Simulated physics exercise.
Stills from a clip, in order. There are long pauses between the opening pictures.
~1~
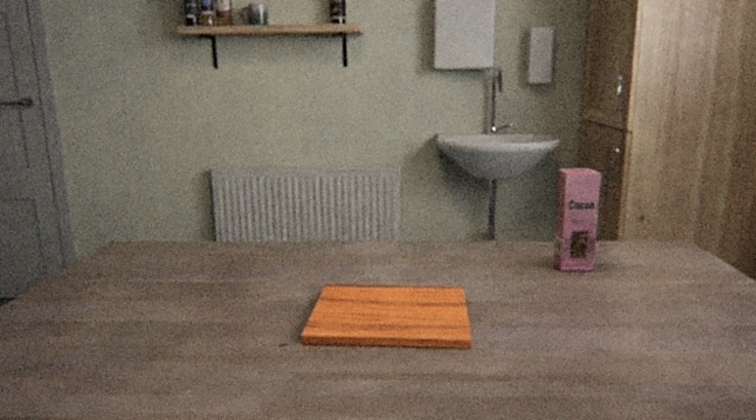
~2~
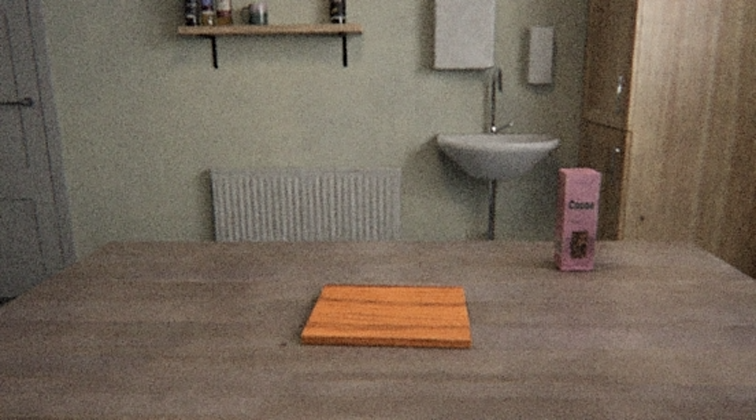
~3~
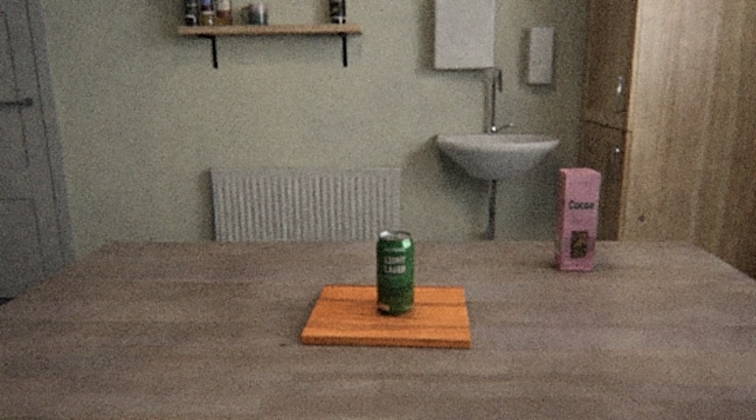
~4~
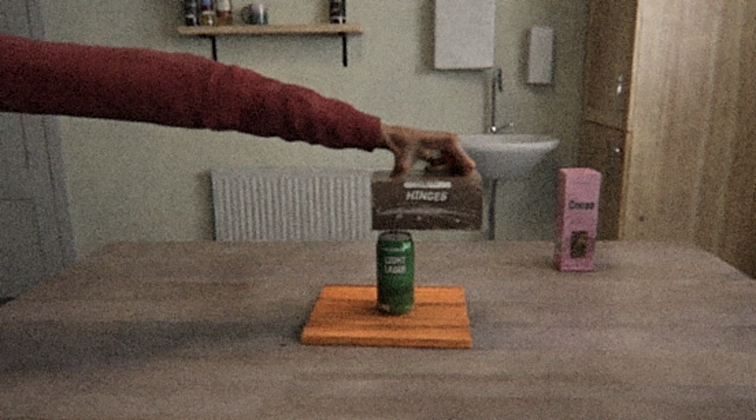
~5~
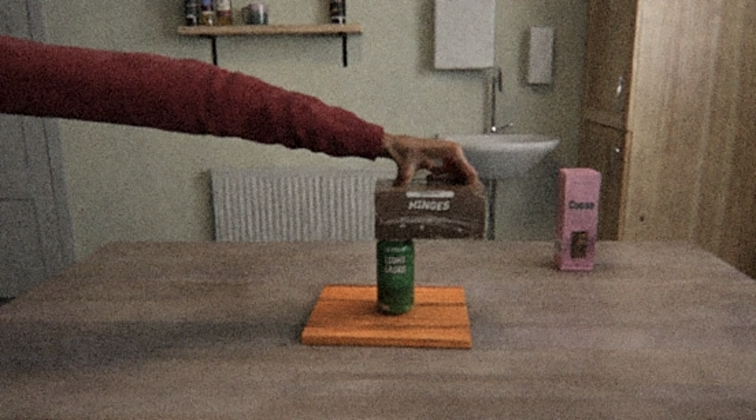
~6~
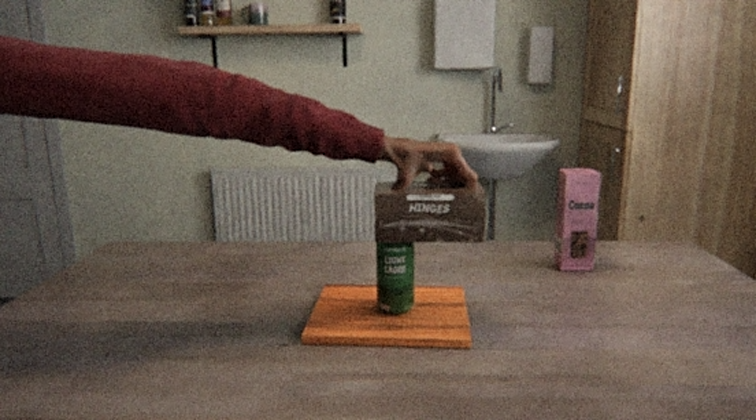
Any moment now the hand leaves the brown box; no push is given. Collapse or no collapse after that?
Some of it tumbles.
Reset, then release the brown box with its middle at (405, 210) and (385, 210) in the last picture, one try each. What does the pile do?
It survives in the first case and survives in the second case.
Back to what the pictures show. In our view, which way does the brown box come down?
Result: Further right.
Then, 0.30 s past the last view, brown box now fallen.
Then, 0.40 s past the last view, things are still on the move.
Then, 0.50 s past the last view, as before.
Finally, fallen, brown box; the other 3 still in place. Final places as the last picture's camera would see them, brown box near (561, 296). The pile gives way.
